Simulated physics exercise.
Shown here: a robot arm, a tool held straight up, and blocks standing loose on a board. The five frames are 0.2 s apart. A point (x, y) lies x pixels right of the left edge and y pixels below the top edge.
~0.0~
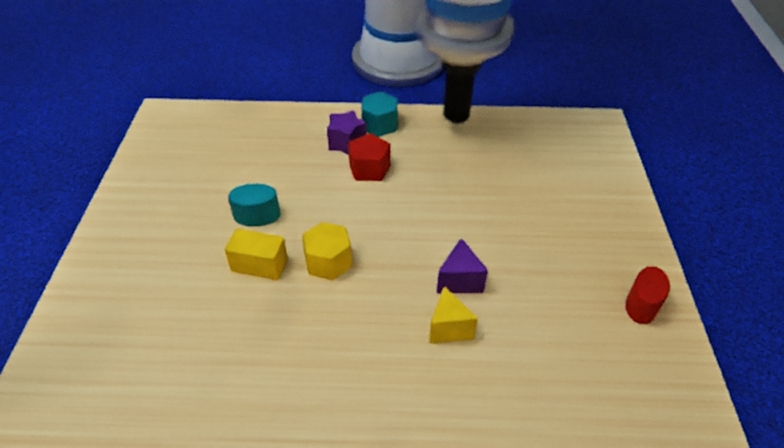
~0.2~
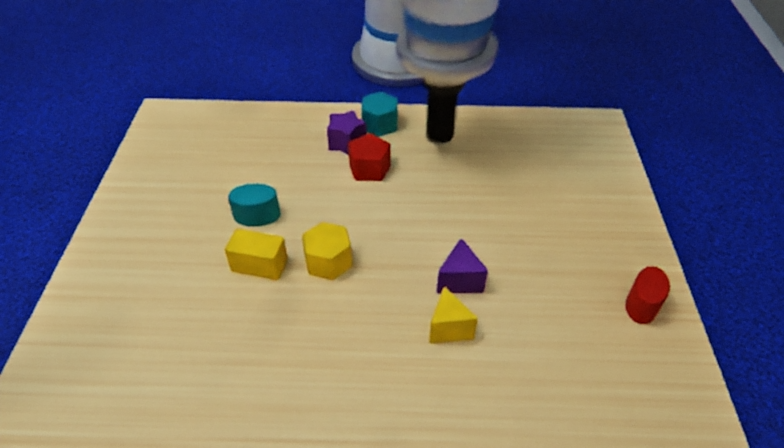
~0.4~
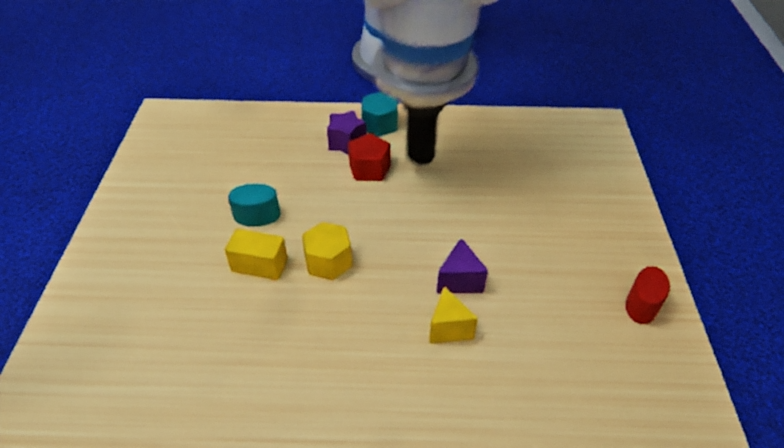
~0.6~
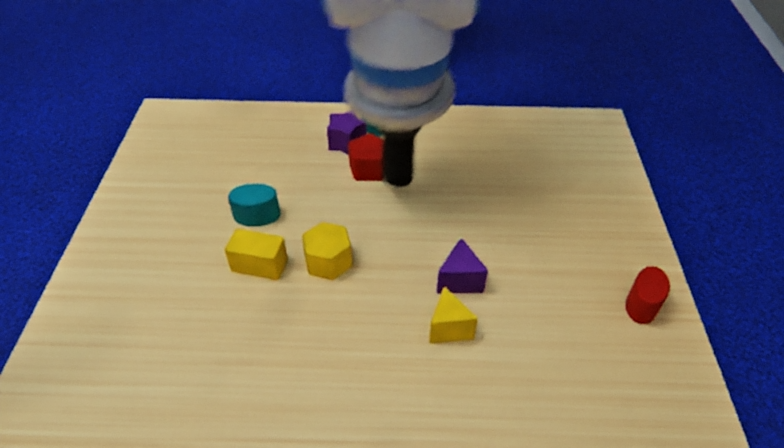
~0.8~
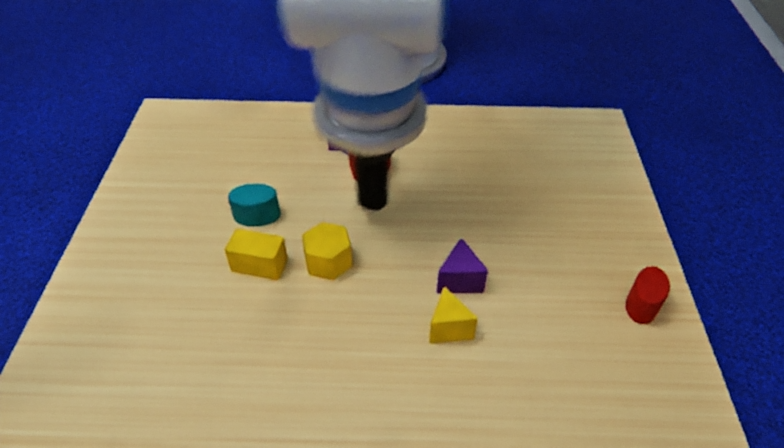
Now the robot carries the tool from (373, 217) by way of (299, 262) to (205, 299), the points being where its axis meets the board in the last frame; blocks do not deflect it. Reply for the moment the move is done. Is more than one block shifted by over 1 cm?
Yes - that is the case.
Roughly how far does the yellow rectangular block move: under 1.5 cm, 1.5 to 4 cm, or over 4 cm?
The answer will be the long band, over 4 cm.
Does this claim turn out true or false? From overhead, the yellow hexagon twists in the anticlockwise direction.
That statement is accurate.
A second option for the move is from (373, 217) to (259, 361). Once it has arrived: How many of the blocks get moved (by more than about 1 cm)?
My answer is one.
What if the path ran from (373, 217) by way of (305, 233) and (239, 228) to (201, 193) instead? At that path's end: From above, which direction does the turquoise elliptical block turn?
It makes a clockwise turn.
The first path, step by step. One third of the way, tool at (325, 235); yellow hexagon at (308, 256).
Two thirds of the way, tool at (265, 260); yellow rectangular block at (216, 250), turned 20° clockwise; yellow hexagon at (286, 278), turned 45° anticlockwise.
At the end, tool at (199, 285); yellow rectangular block at (172, 254), turned 80° clockwise; yellow hexagon at (286, 278), turned 45° anticlockwise; red five-sided block still.
